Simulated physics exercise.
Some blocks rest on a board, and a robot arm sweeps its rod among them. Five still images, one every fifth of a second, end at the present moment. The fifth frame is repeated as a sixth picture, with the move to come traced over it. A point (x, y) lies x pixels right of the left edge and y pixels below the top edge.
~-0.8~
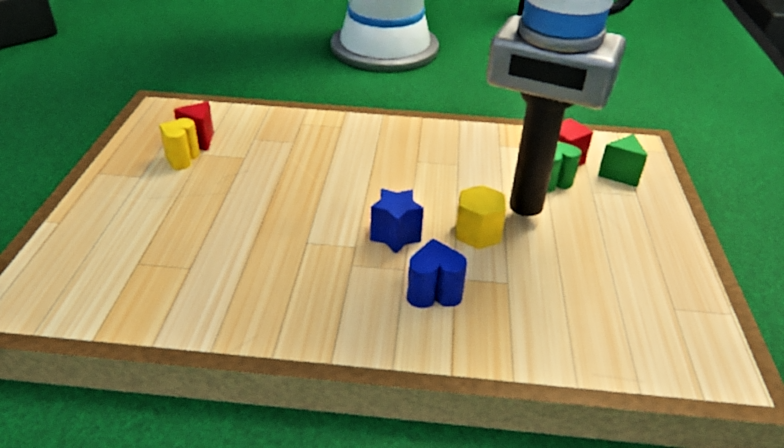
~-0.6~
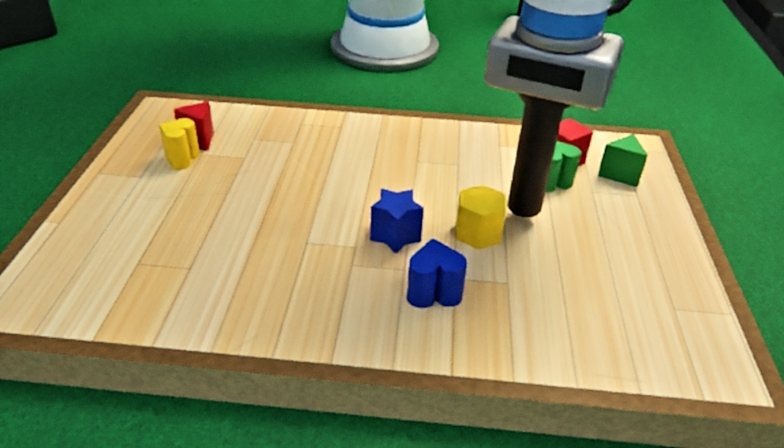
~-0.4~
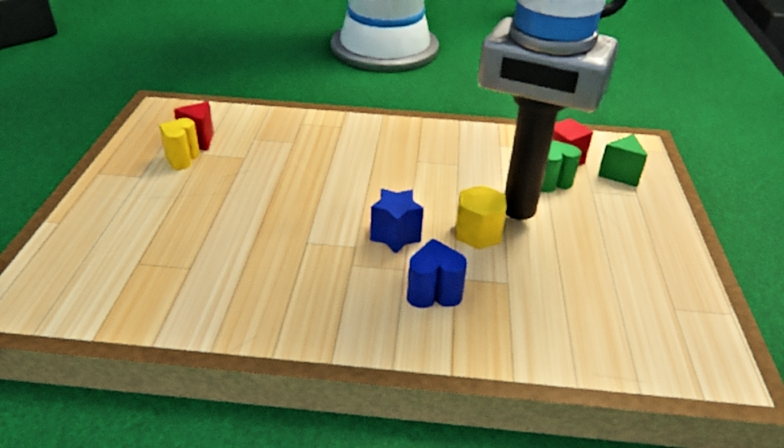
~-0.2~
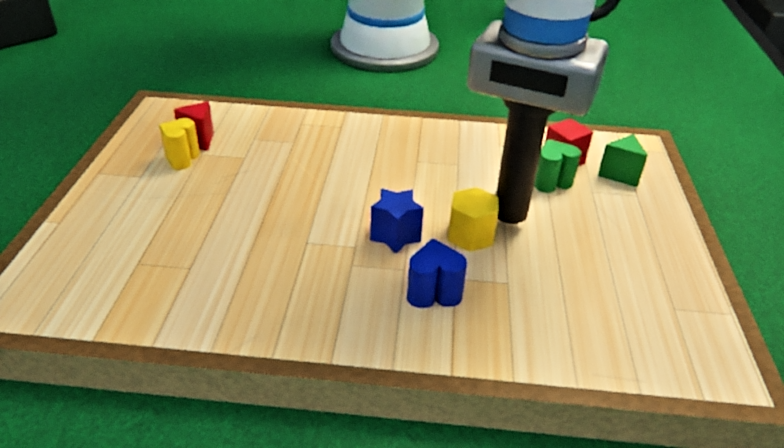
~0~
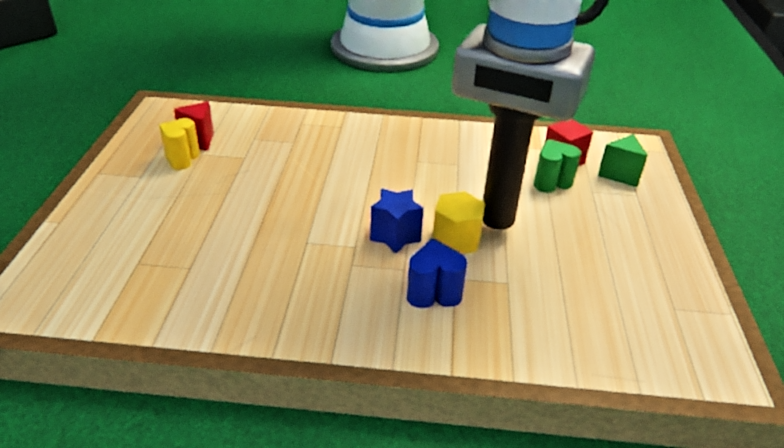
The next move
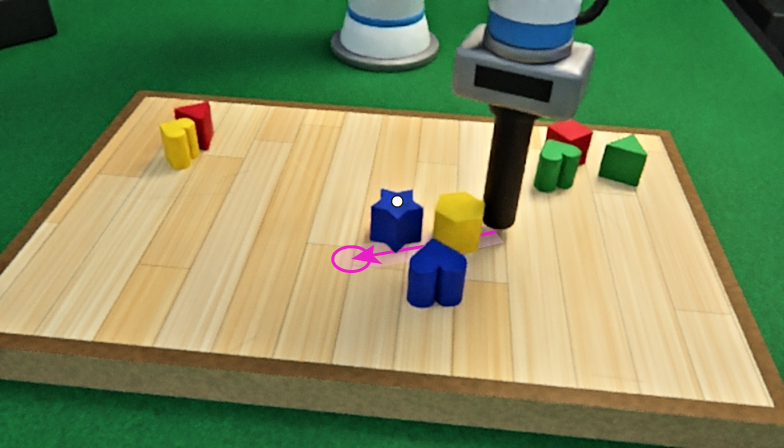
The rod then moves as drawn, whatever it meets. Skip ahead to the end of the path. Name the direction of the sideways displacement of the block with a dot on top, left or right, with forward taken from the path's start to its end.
Right-hand side.
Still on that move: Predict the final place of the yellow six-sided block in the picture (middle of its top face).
That would be at about pixel (336, 252).
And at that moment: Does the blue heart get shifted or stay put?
The push misses it.
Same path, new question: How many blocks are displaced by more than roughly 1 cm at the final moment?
Two blocks shift.
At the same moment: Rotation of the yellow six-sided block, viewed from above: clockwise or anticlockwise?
Answer: Against the clock.
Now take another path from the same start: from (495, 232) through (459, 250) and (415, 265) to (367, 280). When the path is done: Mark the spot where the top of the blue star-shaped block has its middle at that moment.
Most likely (362, 195).
Path on the board, from (495, 232) directly to (351, 259); the dot is on the blue star-shaped block.
On the path given first. One third of the way, rod at (451, 229); blue star-shaped block at (376, 203), turned 55° clockwise; yellow six-sided block at (413, 219), turned 15° anticlockwise.
Two thirds of the way, rod at (402, 238); blue star-shaped block at (362, 201), turned 80° clockwise; yellow six-sided block at (369, 234), turned 40° anticlockwise.
At the end, rod at (351, 246); blue star-shaped block at (340, 199), turned 145° clockwise; blue heart in place; yellow six-sided block at (336, 252), turned 95° anticlockwise.
